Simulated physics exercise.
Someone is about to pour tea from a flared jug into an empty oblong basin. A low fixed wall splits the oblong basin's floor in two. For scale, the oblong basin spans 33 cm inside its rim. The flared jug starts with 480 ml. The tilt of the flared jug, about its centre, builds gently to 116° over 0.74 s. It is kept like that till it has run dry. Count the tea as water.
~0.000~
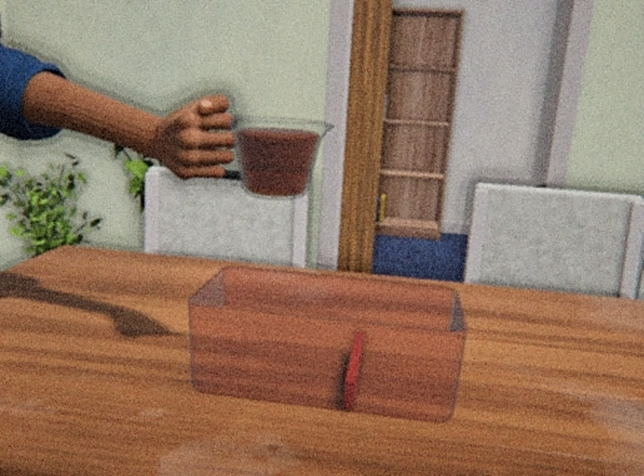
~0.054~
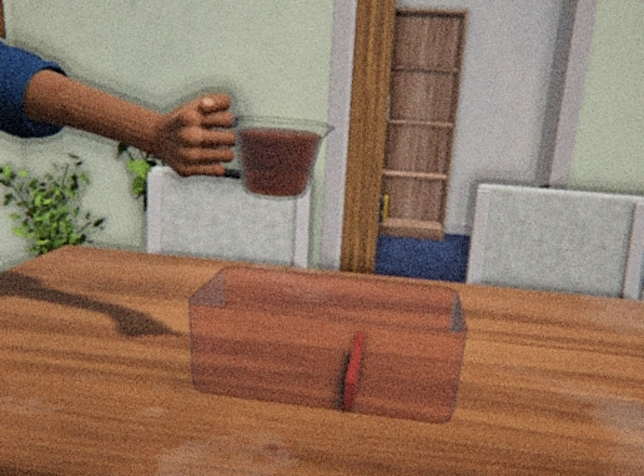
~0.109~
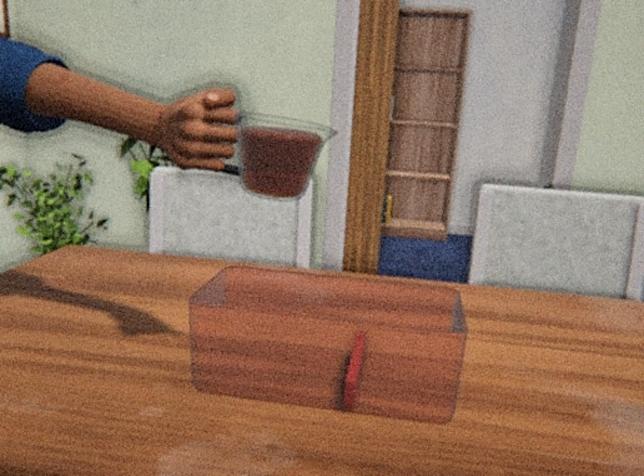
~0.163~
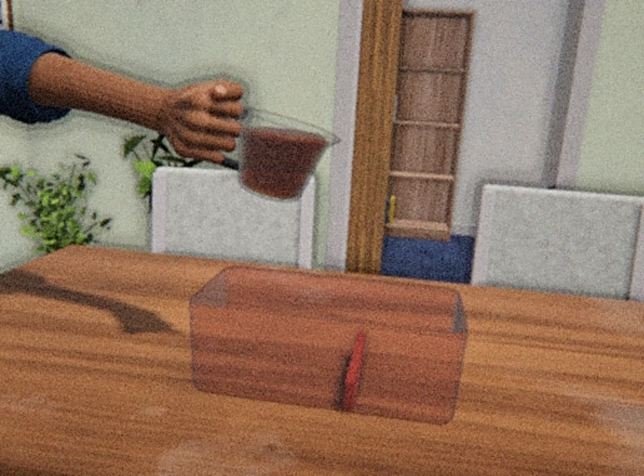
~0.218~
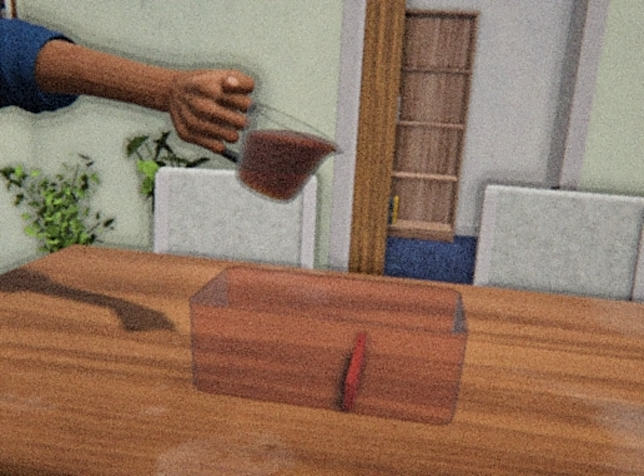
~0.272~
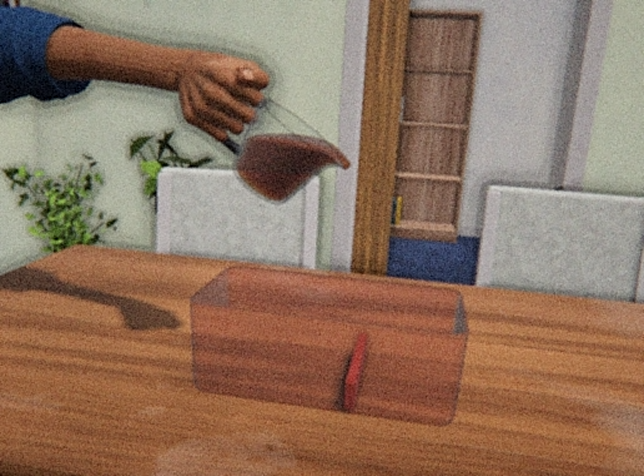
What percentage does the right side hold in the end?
Roughly 57 per cent is past the wall.
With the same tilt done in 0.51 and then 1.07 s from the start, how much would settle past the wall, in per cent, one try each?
In turn about 40 and 70 per cent.
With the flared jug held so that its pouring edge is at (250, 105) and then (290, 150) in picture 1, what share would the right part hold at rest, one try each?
First 15, then 10 per cent.
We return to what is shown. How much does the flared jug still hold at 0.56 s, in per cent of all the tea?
Near 28 in a hundred.
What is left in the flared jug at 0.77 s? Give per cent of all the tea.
Some 1 per cent.
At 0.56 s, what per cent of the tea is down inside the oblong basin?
Some 34 per cent.
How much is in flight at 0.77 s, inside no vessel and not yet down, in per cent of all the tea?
About 7 per cent.
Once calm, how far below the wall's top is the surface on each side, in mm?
Left about 30 mm, right about 20 mm.
After 0.56 s the tilt is 100° and 28 per cent is still to pour, 1 is left of the wall and 33 right of it.
After 0.77 s the tilt is 116° and 1 per cent is still to pour, 34 is left of the wall and 58 right of it.
After 1.00 s the tilt is 116° and 0 per cent is still to pour, 40 is left of the wall and 57 right of it.
After 1.24 s the tilt is 116° and 0 per cent is still to pour, 40 is left of the wall and 57 right of it.
In the end 40 per cent lies left of the wall, 57 right of it and 3 outside.
